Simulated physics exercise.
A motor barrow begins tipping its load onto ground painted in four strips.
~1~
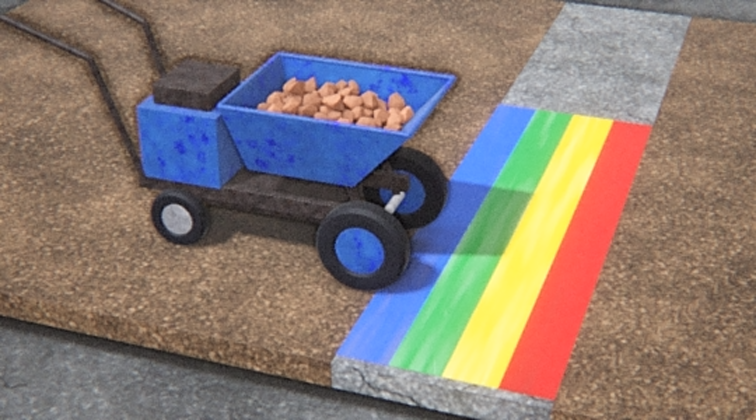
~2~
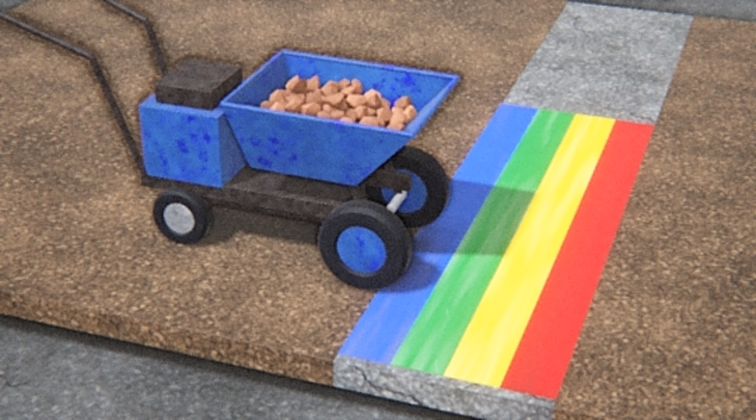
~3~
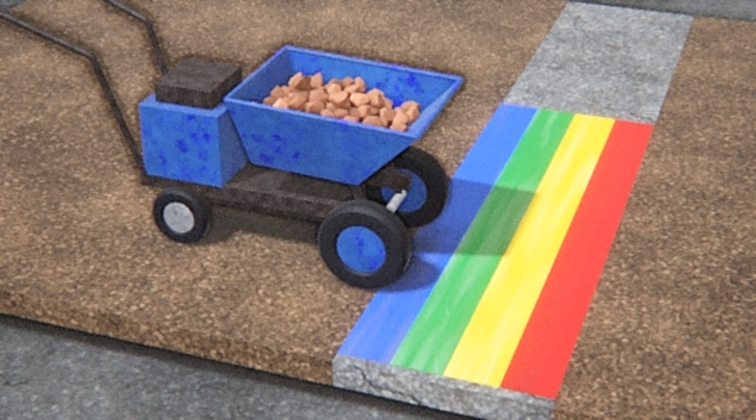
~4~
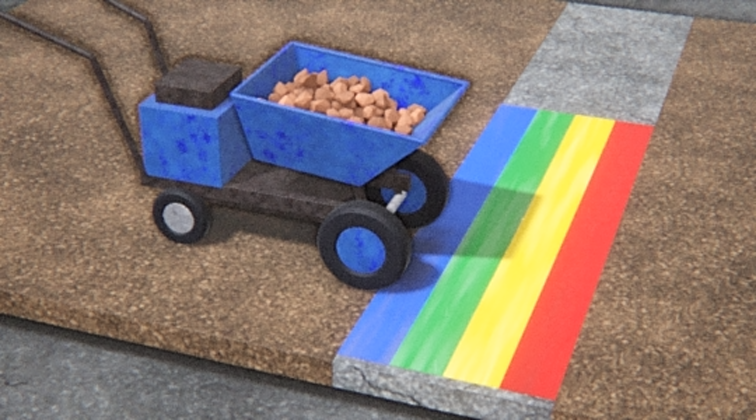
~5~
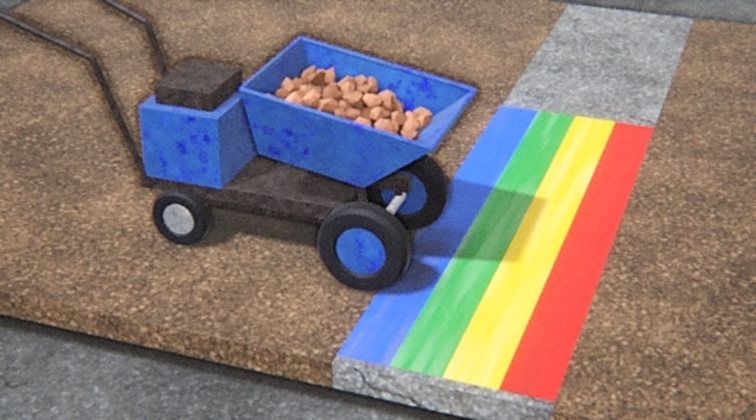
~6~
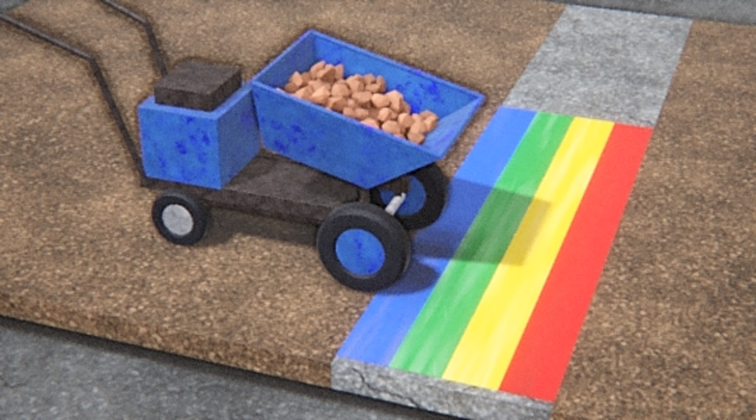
On brown ground beside blue, green, yellow and red strips, a blue motor barrow stood still while its skip, loaded with rubble, slowly tilted a little, the back rising and the front lip dipping rightward.
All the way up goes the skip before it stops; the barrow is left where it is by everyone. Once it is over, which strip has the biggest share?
Biggest share: The red strip.
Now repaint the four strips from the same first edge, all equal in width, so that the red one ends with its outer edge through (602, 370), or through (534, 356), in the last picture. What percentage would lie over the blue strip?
Roughly 0 percent first, then roughly 0 percent.
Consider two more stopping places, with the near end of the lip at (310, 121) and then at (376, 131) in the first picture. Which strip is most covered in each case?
First: The green one; second: That yellow strip.
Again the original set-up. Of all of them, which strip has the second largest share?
The yellow one.
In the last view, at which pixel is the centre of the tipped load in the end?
Around (571, 285).
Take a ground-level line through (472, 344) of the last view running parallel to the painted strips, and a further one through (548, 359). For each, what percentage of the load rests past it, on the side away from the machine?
About 90 and 40 %.
Just after the last frame, skip tipped steeply; every one in the skip.
A moment on, skip tipped right over; the larger part in the skip; about a tenth over the yellow strip; about a tenth over the red strip.
Further on, skip tipped right over; about a tenth in the skip; roughly a quarter over the yellow strip; roughly half over the red strip; roughly a quarter off the paint.
When it is over, skip tipped right over; about a tenth in the skip; not one over the blue strip; not one over the green strip; roughly a quarter over the yellow strip; roughly half over the red strip; roughly a quarter off the paint.
